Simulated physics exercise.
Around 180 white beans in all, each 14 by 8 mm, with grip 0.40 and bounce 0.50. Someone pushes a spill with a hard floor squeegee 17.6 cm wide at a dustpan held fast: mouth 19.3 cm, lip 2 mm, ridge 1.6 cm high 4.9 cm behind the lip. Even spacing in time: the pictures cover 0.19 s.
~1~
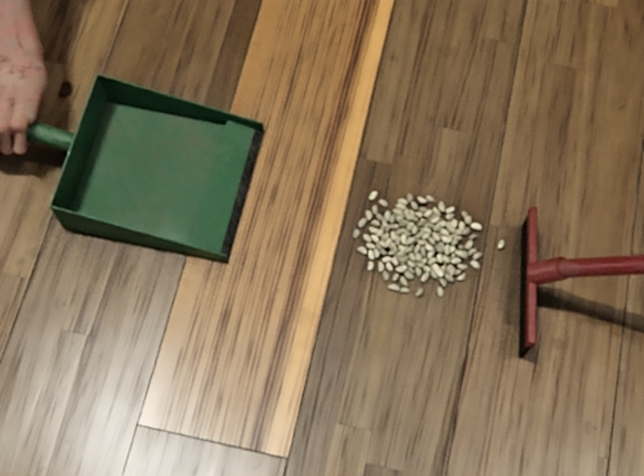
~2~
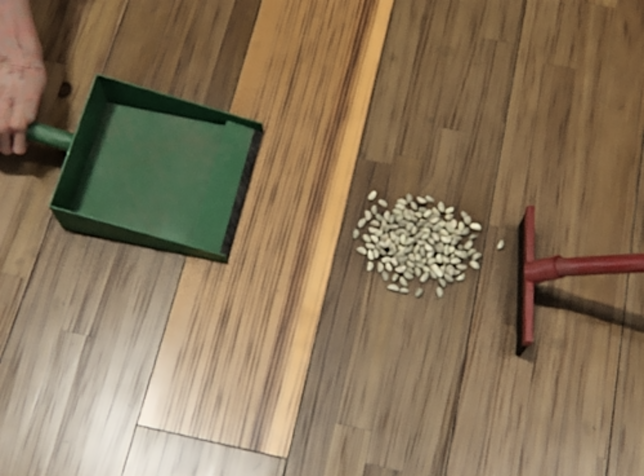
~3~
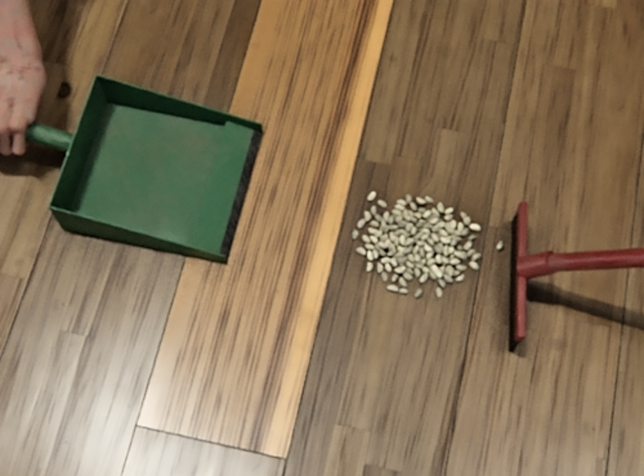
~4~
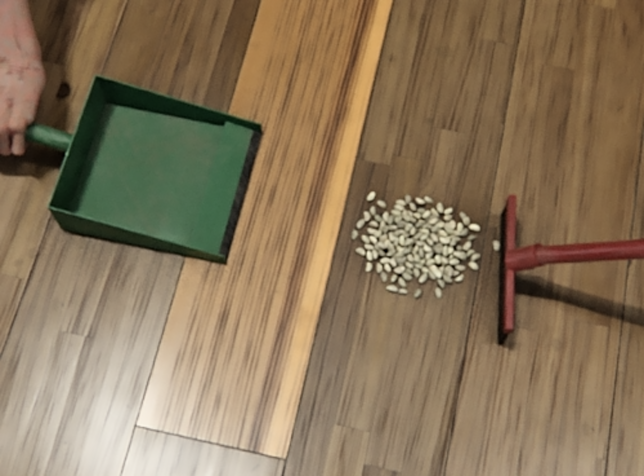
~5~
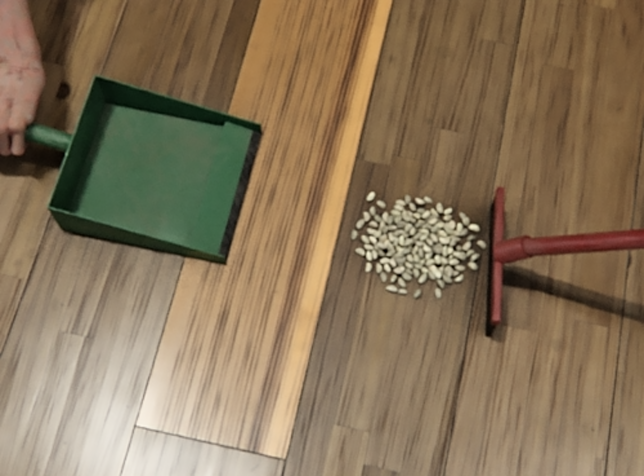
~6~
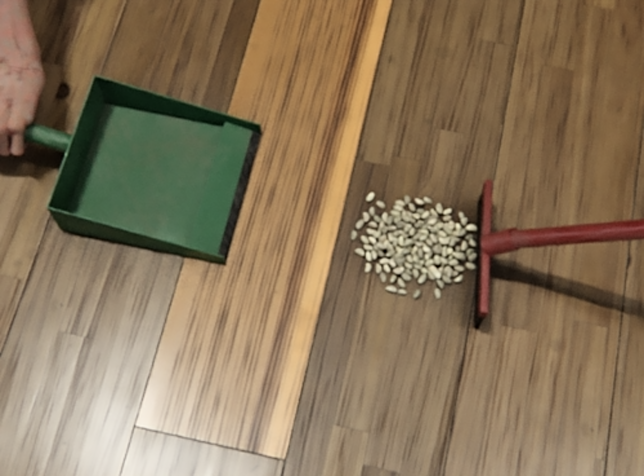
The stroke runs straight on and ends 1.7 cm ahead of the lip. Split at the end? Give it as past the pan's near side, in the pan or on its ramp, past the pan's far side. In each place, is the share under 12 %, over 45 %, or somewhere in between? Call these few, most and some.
I would put it this way: Past the pan's near side few, in the pan or on its ramp few, past the pan's far side some.
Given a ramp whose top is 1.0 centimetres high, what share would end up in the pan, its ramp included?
About 10 %.
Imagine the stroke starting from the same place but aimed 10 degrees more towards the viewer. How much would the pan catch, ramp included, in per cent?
Estimate: 20 % in pan or on ramp.
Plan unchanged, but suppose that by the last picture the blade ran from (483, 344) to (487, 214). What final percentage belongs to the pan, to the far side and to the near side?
Pan: 15, far side: 0, near side: 25.
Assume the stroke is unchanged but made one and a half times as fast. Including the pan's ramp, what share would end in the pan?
It would be around 5 per cent.
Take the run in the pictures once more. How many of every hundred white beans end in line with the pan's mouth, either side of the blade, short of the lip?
I'd say close to 70 per cent of them.
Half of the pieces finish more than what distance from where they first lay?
18 cm, roughly.
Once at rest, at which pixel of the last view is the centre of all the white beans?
When it all comes to rest, the middle is near (264, 203).
Then, 0.35 s after the last picture, middle of the blade 18 cm from the lip; 0 % over the lip, far side 0 %, near side 5 %.
Then, 0.58 s after the last picture, middle of the blade 9 cm from the lip; 0 % over the lip, far side 10 %, near side 5 %.
Then, 0.92 s after the last picture, middle of the blade 3 cm from the lip; 5 % over the lip, far side 15 %, near side 5 %.
In the end, near side 5 %, pan 5 %, far side 15 %, in front of the lip or behind the blade 70 %.
